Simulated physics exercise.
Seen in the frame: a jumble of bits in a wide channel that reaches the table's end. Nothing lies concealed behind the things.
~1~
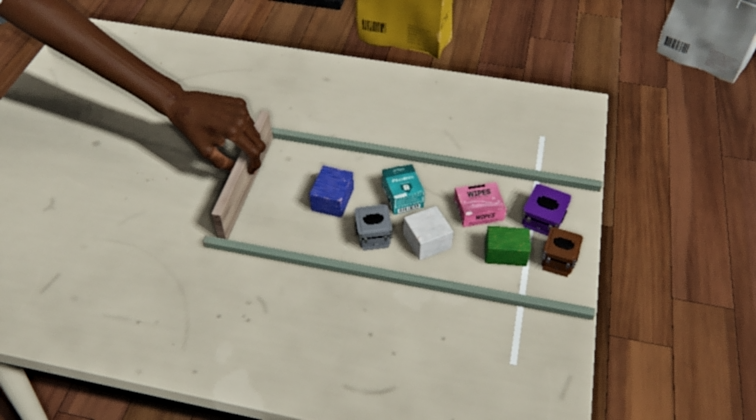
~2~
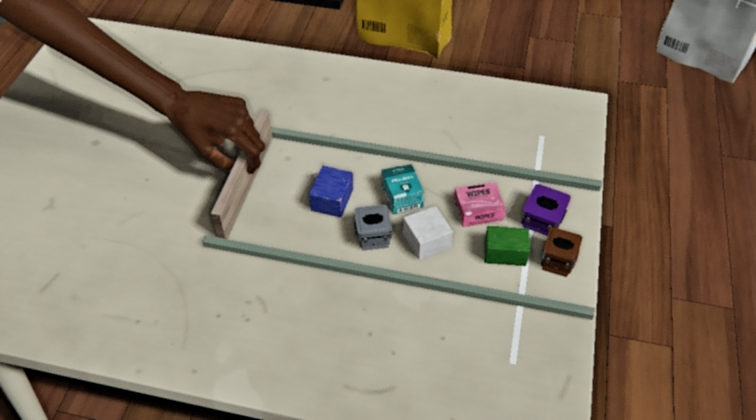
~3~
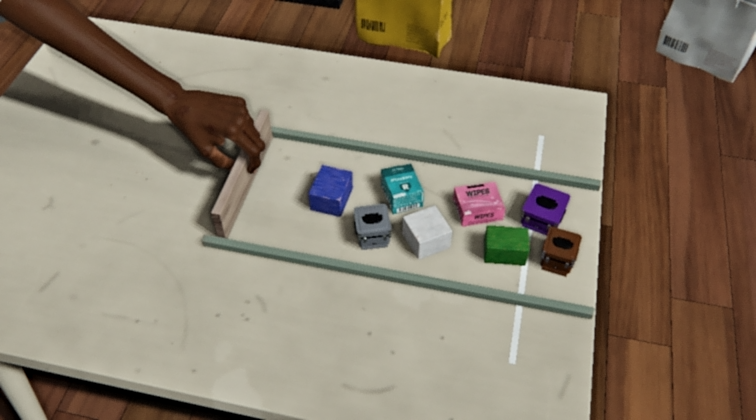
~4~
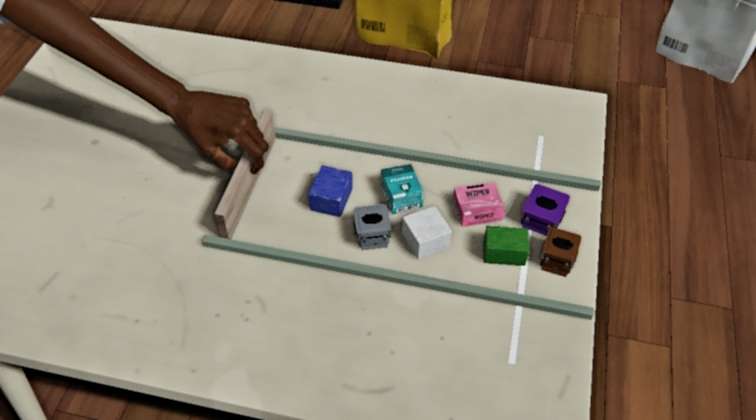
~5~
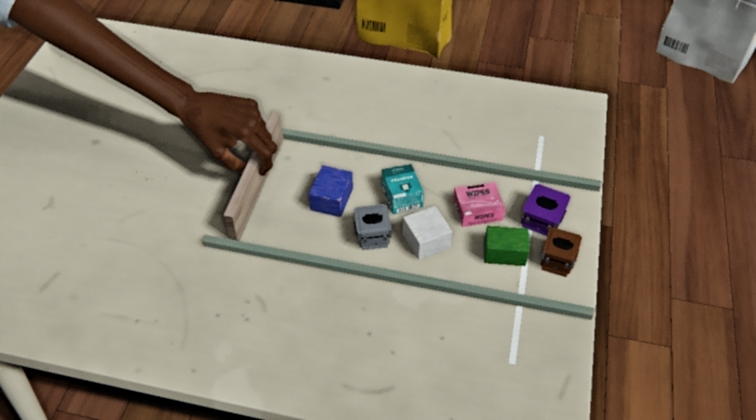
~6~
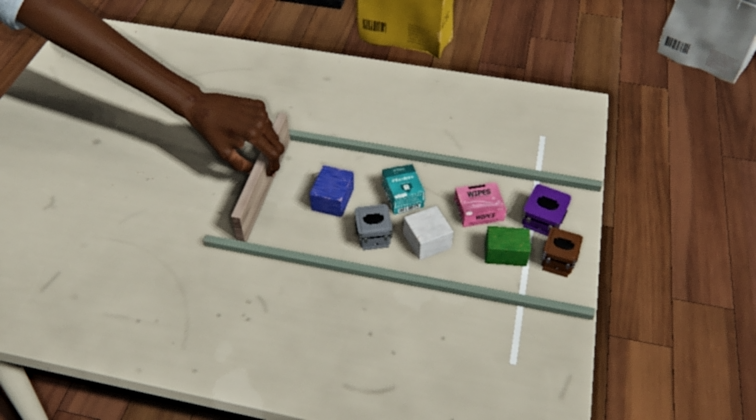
We see a hand holding a wooden board upright between two green rails on a pale table, with eight small coloured boxes and blocks to its right; the hand slides the board slightly rightward while the objects stay still.
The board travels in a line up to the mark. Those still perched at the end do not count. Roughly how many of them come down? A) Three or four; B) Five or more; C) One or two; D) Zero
The answer is A.
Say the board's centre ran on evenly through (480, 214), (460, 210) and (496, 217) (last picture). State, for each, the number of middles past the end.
The counts: 2, 0 and 2.
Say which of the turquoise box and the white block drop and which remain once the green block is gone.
Looking at the two, the turquoise box stays up top and the white block stays up top.
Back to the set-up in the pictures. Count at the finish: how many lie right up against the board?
It is in contact with 2.
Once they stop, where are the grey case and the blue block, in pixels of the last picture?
Near (544, 262) and (548, 228).
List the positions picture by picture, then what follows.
In the first frame, brown case (561, 252); purple case (546, 211); green block (507, 246); board (245, 173); tape (530, 237).
In the second frame, purple case (545, 211); turquoise box (403, 188).
In the third frame, green block (506, 246); blue block (331, 191).
In the fourth frame, brown case (560, 252); white block (427, 233).
In the fifth frame, purple case (545, 211); grey case (373, 227).
In the sixth frame, brown case (561, 252); purple case (546, 211); green block (507, 246); board (263, 176); tape (530, 237).
Soon after, none off yet; brown case at rest near (561, 252); purple case at rest near (546, 211); green block at rest near (507, 246).
Then, none off yet; brown case at rest near (561, 252); purple case moving near (551, 212); green block at rest near (507, 246).
Further on, none off yet; brown case moved about its own width near (608, 265); purple case tipped a little near (617, 228); green block moved about its own width near (569, 266).
By the end, the number that fall off is three or four; fallen, pink box, green block, purple case and brown case.
